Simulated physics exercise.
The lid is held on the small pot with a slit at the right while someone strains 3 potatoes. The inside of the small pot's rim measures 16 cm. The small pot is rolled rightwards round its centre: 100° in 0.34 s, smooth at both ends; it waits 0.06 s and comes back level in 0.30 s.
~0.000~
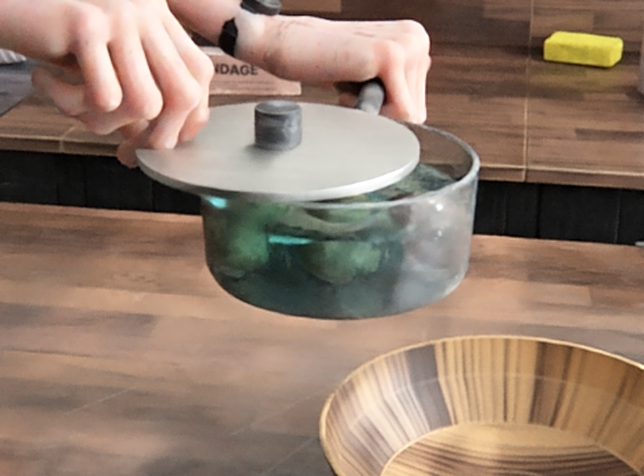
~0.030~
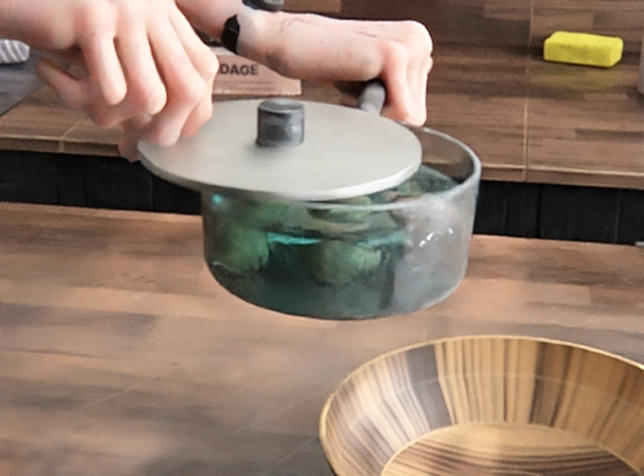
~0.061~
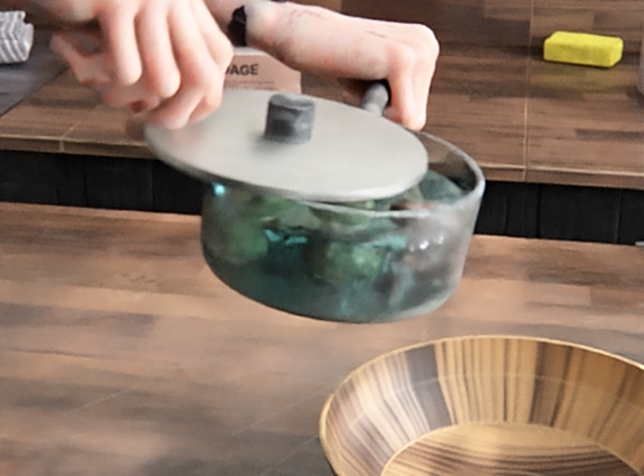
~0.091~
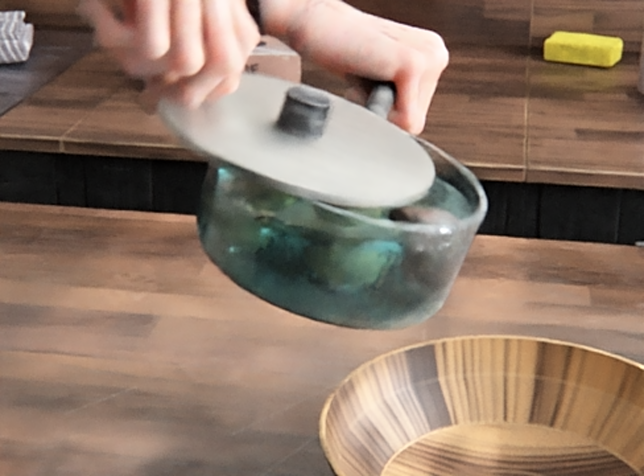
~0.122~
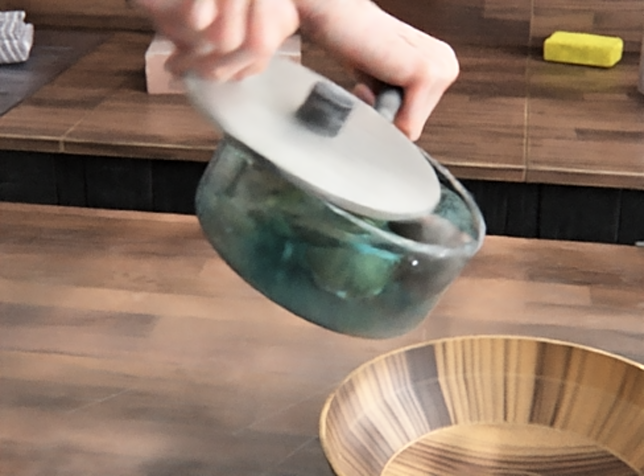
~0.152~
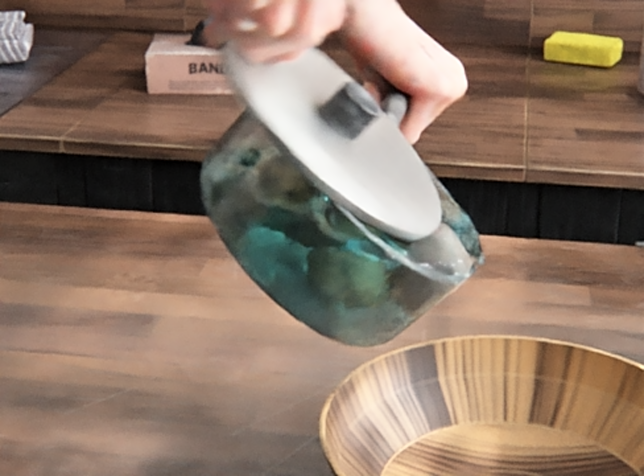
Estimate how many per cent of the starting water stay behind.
19 %.
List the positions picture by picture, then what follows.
Tilt 0°; pouring edge (476, 168); surface from (210, 185) to (470, 202); the lid's edge is at (416, 154), 31 mm short of the rim, in the first picture.
Tilt 2°; pouring edge (477, 173); surface from (211, 183) to (470, 204), in the second picture.
Tilt 8°; pouring edge (481, 186); surface from (213, 178) to (472, 209), in the third picture.
Tilt 17°; pouring edge (483, 208); surface from (213, 173) to (476, 214), in the fourth picture.
Tilt 29°; pouring edge (481, 236); surface from (210, 164) to (473, 224), in the fifth picture.
Tilt 42°; pouring edge (471, 265); surface from (211, 150) to (438, 222); 3 per cent is over the edge; the lid's edge is at (436, 219), 31 mm short of the rim, in the sixth picture.
After 0.29 s the tilt is 95° and 57 per cent of the water is still in the small pot.
After 0.39 s the tilt is 100° and 30 per cent of the water is still in the small pot.
After 0.50 s the tilt is 77° and 20 per cent of the water is still in the small pot.
After 0.61 s the tilt is 21° and 19 per cent of the water is still in the small pot.
In the end 19 per cent of the water is still in the small pot.
